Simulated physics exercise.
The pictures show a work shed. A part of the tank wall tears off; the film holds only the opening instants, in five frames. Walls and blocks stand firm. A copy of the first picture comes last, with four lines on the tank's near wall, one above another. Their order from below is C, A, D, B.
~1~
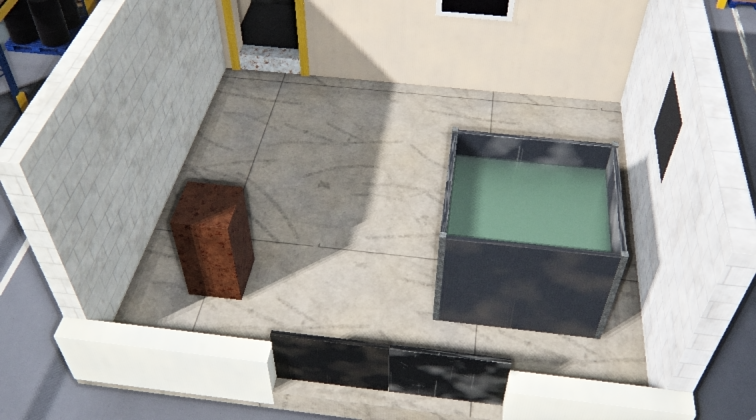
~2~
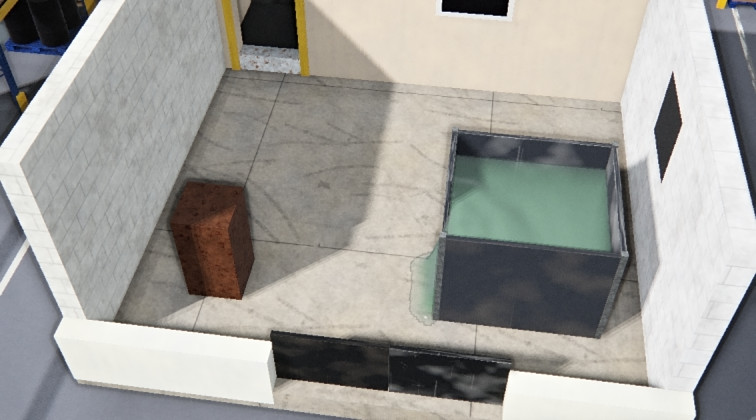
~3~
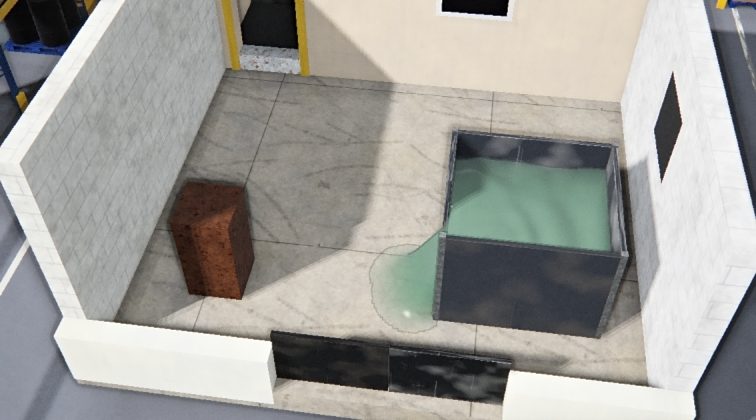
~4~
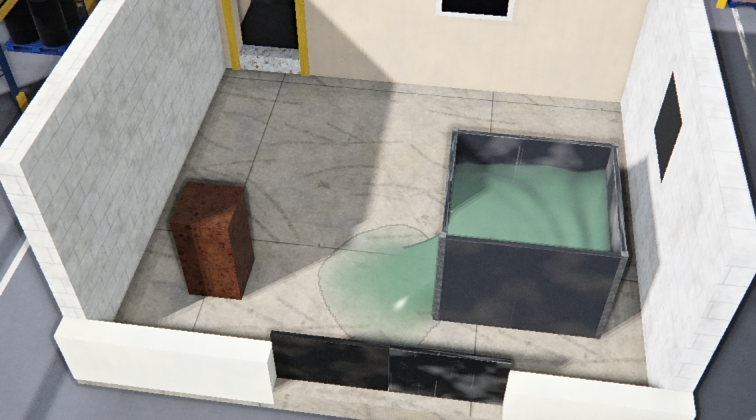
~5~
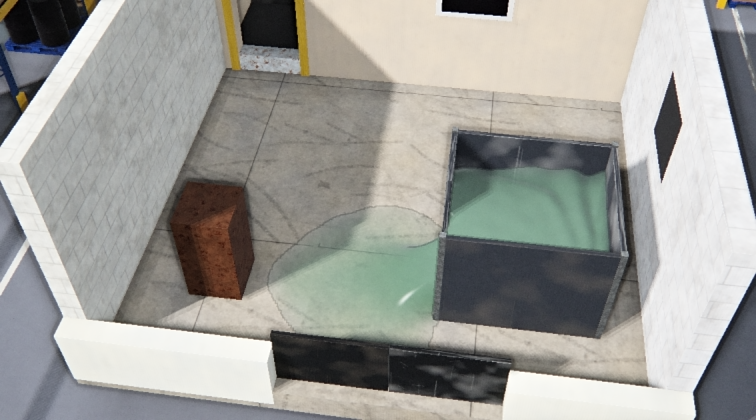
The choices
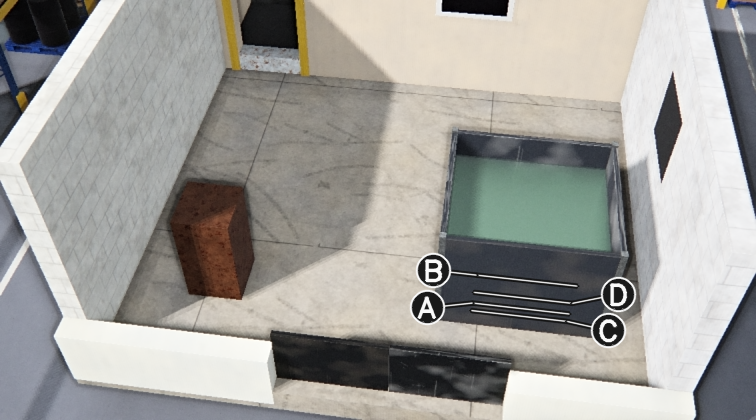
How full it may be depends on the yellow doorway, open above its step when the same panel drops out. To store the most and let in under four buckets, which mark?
I would pick mark B.
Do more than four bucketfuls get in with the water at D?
No, not at all.
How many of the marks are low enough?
All of the four.
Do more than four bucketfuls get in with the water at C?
No, that is safe.
In white, A at (520, 308); B at (526, 280); C at (519, 315); D at (522, 297); from the bottom up C, A, D, B.
If A is chosen, nothing gets over.
If B is chosen, a bucket or two gets in.
If C is chosen, nothing gets over.
If D is chosen, nothing gets over.
